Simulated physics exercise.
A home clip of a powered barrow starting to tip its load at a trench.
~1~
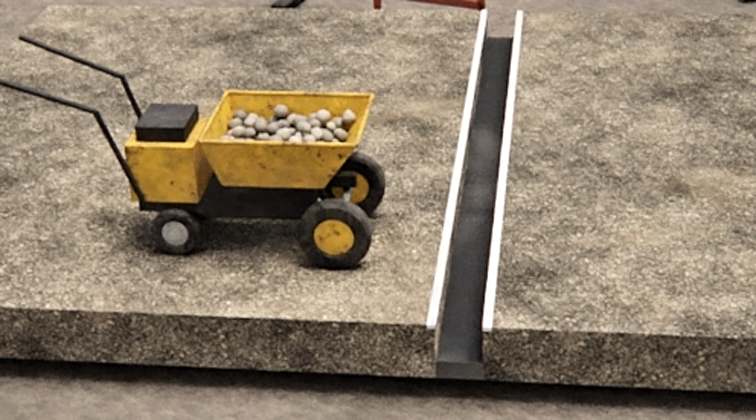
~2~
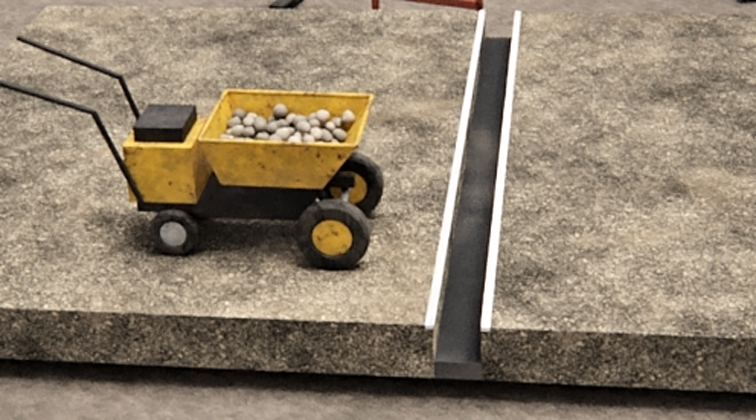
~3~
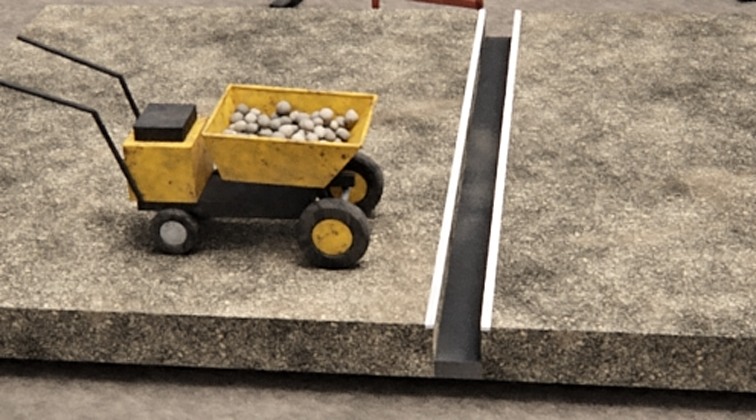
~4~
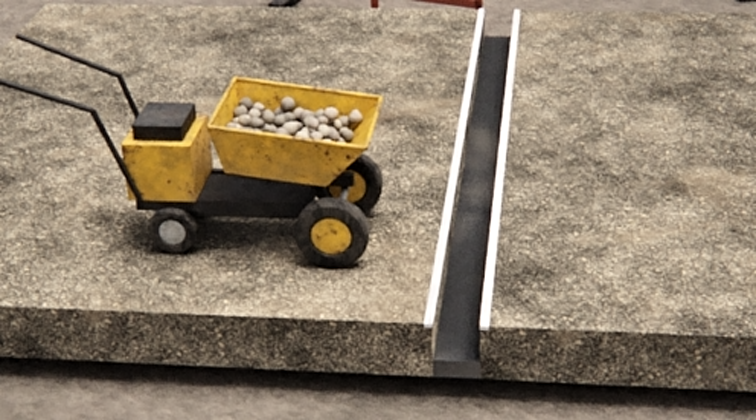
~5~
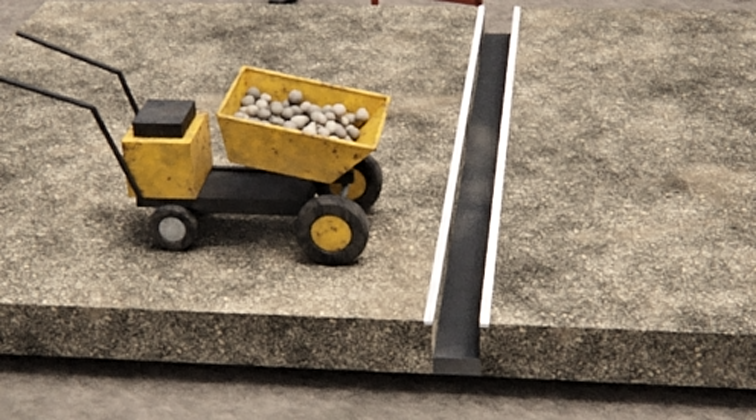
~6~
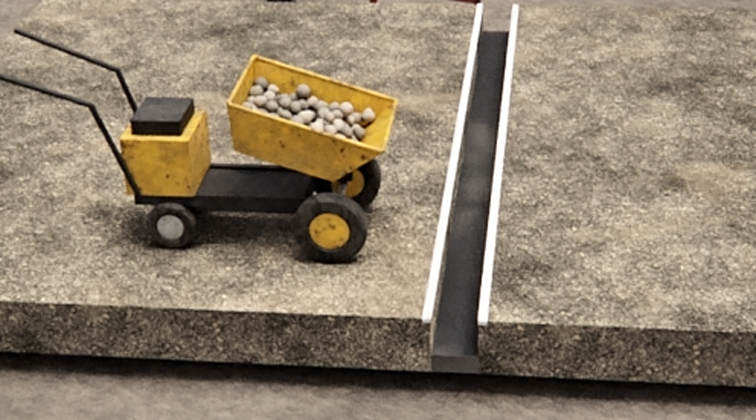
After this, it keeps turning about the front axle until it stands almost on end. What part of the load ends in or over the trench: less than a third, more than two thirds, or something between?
The trench takes more than two thirds.
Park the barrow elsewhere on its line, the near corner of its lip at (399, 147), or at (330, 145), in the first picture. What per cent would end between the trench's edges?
Roughly 10 per cent, and 70 per cent.
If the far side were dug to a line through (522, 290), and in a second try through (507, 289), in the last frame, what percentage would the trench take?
The first gives 100 %, the second 100 %.
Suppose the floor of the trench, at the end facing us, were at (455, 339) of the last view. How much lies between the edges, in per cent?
Close to 60 per cent.
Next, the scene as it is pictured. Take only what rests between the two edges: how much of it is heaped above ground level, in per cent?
About 20 per cent.
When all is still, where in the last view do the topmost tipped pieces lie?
Close to (471, 230).
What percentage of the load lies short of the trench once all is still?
About 0 per cent.
Soon, skip tipped steeply; all in the skip.
A while on, skip tipped right over; about two thirds in the skip; about a quarter in or heaped over the trench; a stray few beyond it; a stray few falling.
Towards the end, skip tipped right over; a stray few in the skip; most in or heaped over the trench; a small part beyond it.
Finally, skip tipped right over; a stray few in the skip; a stray few short of the trench; most in or heaped over the trench; a small part beyond it.
